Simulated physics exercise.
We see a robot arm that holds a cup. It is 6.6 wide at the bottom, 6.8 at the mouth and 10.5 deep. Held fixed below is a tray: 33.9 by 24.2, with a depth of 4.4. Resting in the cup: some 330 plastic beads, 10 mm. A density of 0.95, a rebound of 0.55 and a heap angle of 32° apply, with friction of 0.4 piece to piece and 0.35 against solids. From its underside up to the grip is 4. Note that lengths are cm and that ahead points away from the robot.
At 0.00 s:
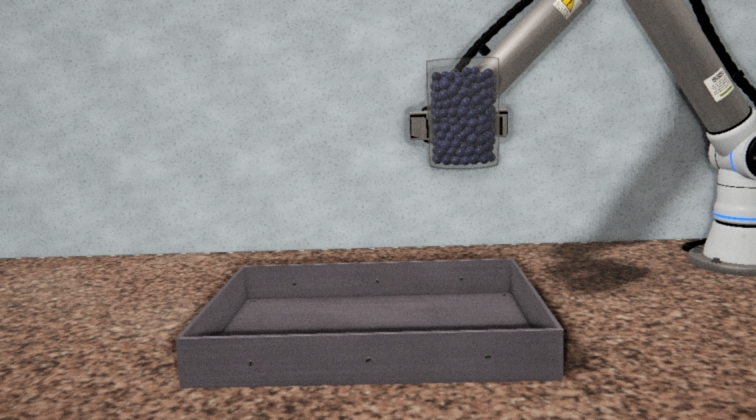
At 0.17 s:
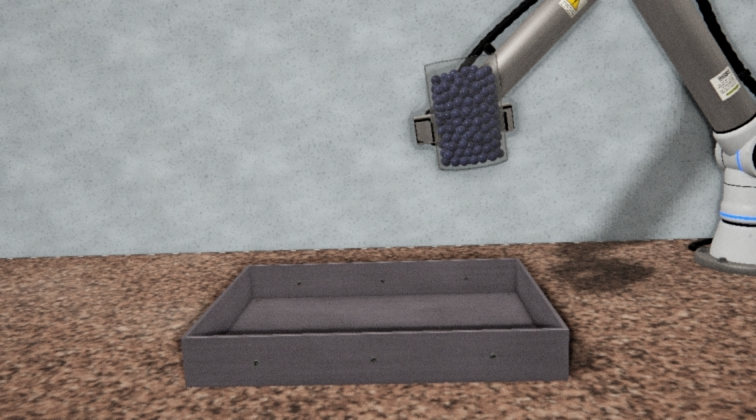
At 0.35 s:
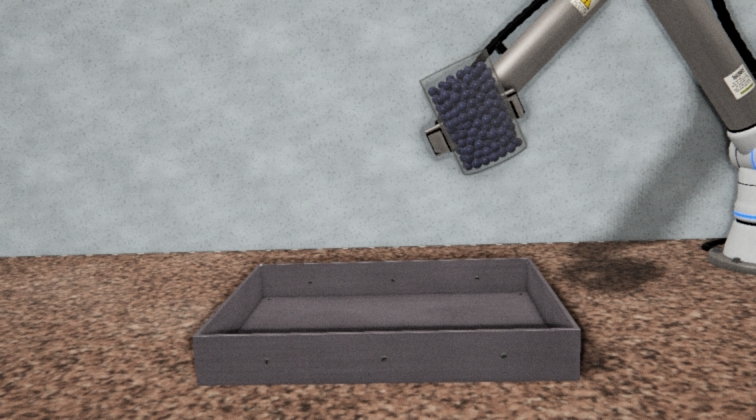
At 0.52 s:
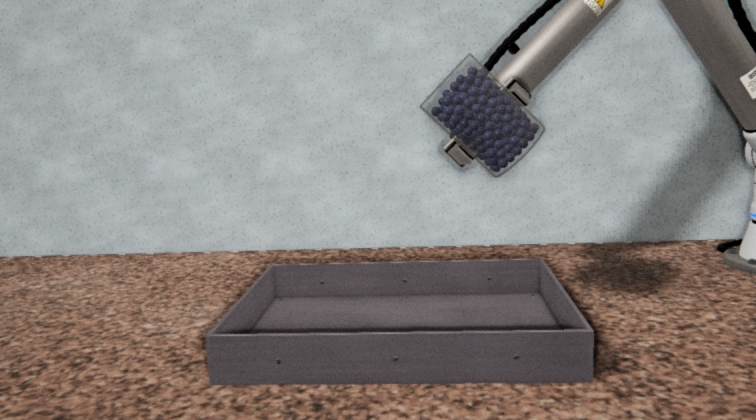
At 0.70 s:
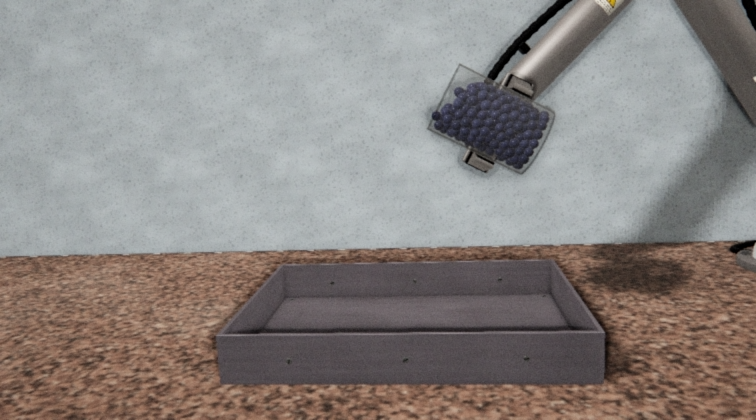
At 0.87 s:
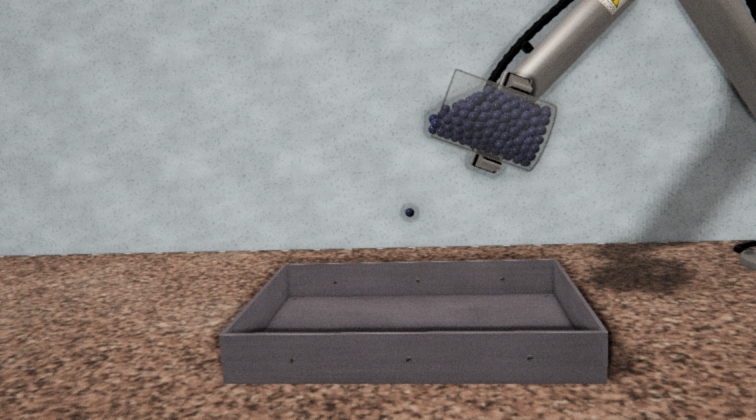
Above a speckled brown surface with a shallow gray tray, a robot arm holds an upright clear cup full of dark beads. The arm steadily tilts the cup to the left until it leans well over and the beads shift toward its mouth, then a single bead drops toward the tray.
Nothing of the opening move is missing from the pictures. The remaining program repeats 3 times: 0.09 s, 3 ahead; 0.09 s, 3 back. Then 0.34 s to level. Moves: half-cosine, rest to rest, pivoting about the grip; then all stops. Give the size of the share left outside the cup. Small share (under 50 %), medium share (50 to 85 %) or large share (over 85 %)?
A small share.
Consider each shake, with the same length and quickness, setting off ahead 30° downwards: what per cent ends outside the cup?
I'd say close to 25 per cent.
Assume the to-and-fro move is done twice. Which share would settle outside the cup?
Then roughly 35 percent.
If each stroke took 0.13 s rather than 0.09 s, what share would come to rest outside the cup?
I'd expect close to 25 per cent then.
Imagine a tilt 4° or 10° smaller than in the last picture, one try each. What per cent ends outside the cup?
First try near 35 %, second near 25 %.
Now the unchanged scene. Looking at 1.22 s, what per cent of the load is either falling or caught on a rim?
I'd put it near 8 per cent.
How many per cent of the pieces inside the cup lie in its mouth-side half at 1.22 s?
About 55 per cent.
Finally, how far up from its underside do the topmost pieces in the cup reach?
Roughly 7.5 centimetres.
After 1.22 s, tilted 68° forward, highest piece 25 above the table; 245 in the cup, 60 in the tray, 25 in flight or on a rim.
After 1.57 s, tilted 36° forward, highest piece 26 above the table; 196 in the cup, 126 in the tray, 2 on the table or floor, 6 in flight or on a rim.
After 1.95 s, level, highest piece 25 above the table; 196 in the cup, 132 in the tray, 2 on the table or floor.
After 3.00 s, level, highest piece 25 above the table; 196 in the cup, 132 in the tray, 2 on the table or floor.
In the end, 196 in the cup, 132 in the tray, 2 on the table or floor. That is 41 % outside the cup.
